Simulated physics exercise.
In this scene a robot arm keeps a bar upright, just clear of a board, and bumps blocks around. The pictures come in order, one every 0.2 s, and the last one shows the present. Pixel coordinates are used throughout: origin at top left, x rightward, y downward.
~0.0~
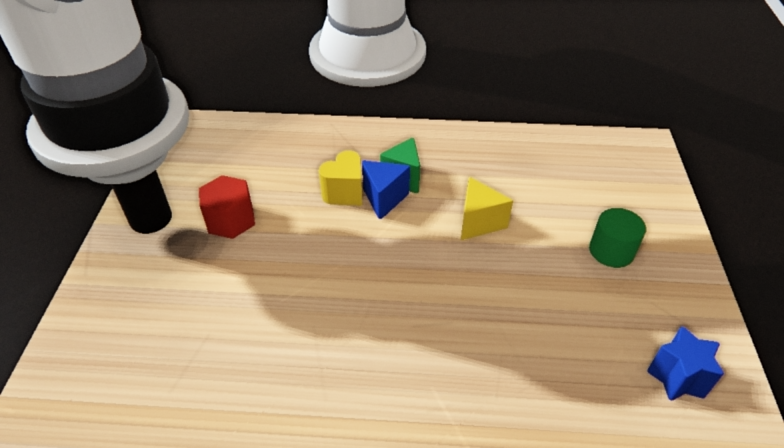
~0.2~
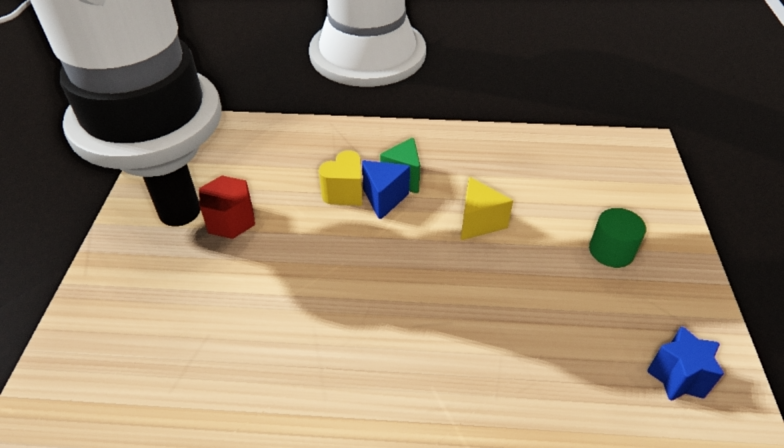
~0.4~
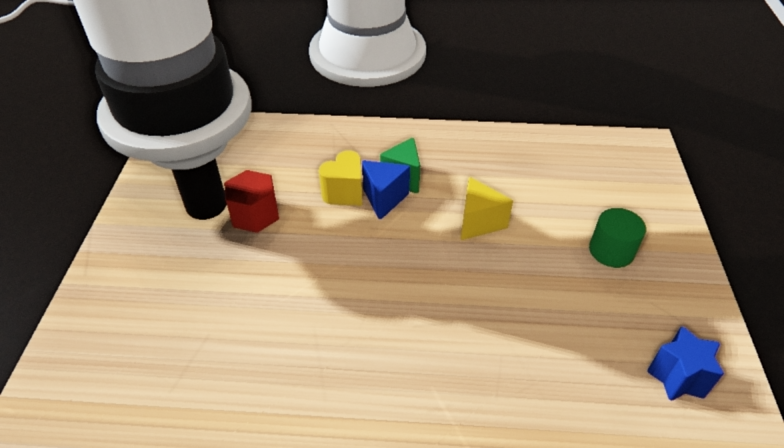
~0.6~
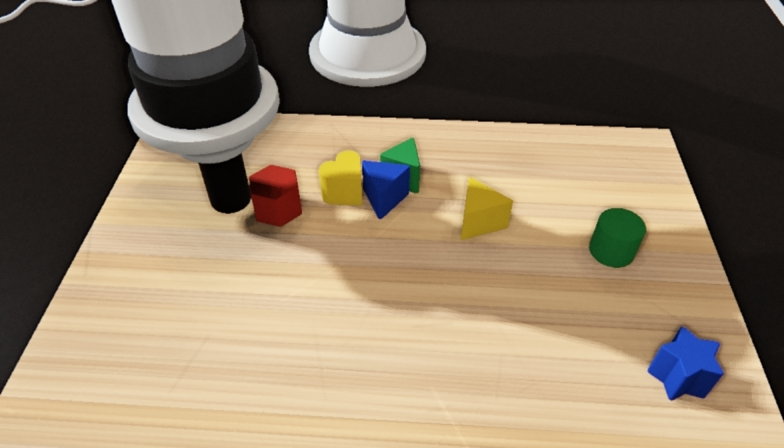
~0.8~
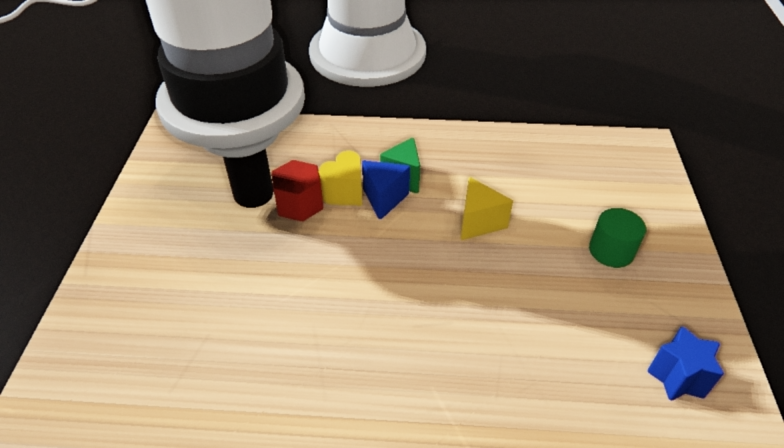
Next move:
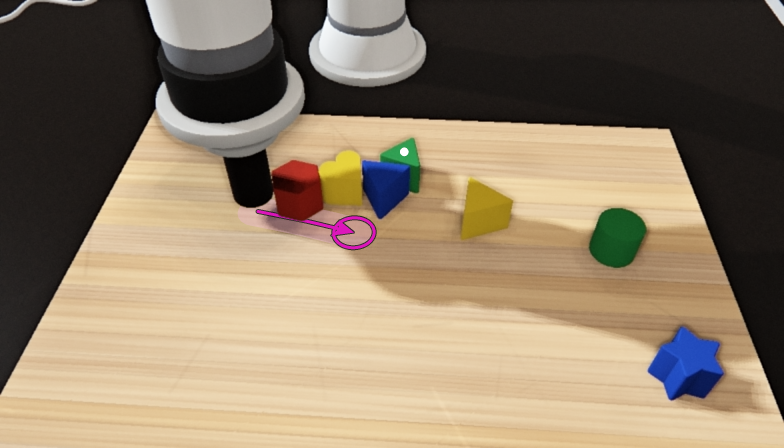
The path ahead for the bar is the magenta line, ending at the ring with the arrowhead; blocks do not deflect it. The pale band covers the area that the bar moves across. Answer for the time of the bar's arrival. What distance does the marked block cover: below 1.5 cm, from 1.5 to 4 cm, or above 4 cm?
Distance: Less than 1.5 cm.
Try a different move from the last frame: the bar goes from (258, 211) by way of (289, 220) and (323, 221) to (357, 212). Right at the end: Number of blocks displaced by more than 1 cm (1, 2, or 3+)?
The number of blocks that move over 1 cm is three or more.
The drawn path runs from (258, 211) directly to (354, 232); the dot is on the green triangular piece.
What follows on the original path. One third of the way, bar at (288, 202); red six-sided block at (325, 172), turned 35° anticlockwise; yellow heart-shaped block at (364, 155); blue triangular piece at (394, 169), turned 25° clockwise; green triangular piece at (407, 150).
Two thirds of the way, bar at (320, 209); red six-sided block at (348, 171), turned 70° anticlockwise; yellow heart-shaped block at (368, 146), turned 15° clockwise; blue triangular piece at (395, 169), turned 30° clockwise; green triangular piece at (409, 150), turned 20° clockwise.
At the end, bar at (353, 217); red six-sided block at (358, 171), turned 100° anticlockwise; yellow heart-shaped block at (369, 144), turned 20° clockwise; blue triangular piece at (398, 169), turned 30° clockwise; green triangular piece at (410, 150), turned 15° clockwise; yellow triangular piece not moved.
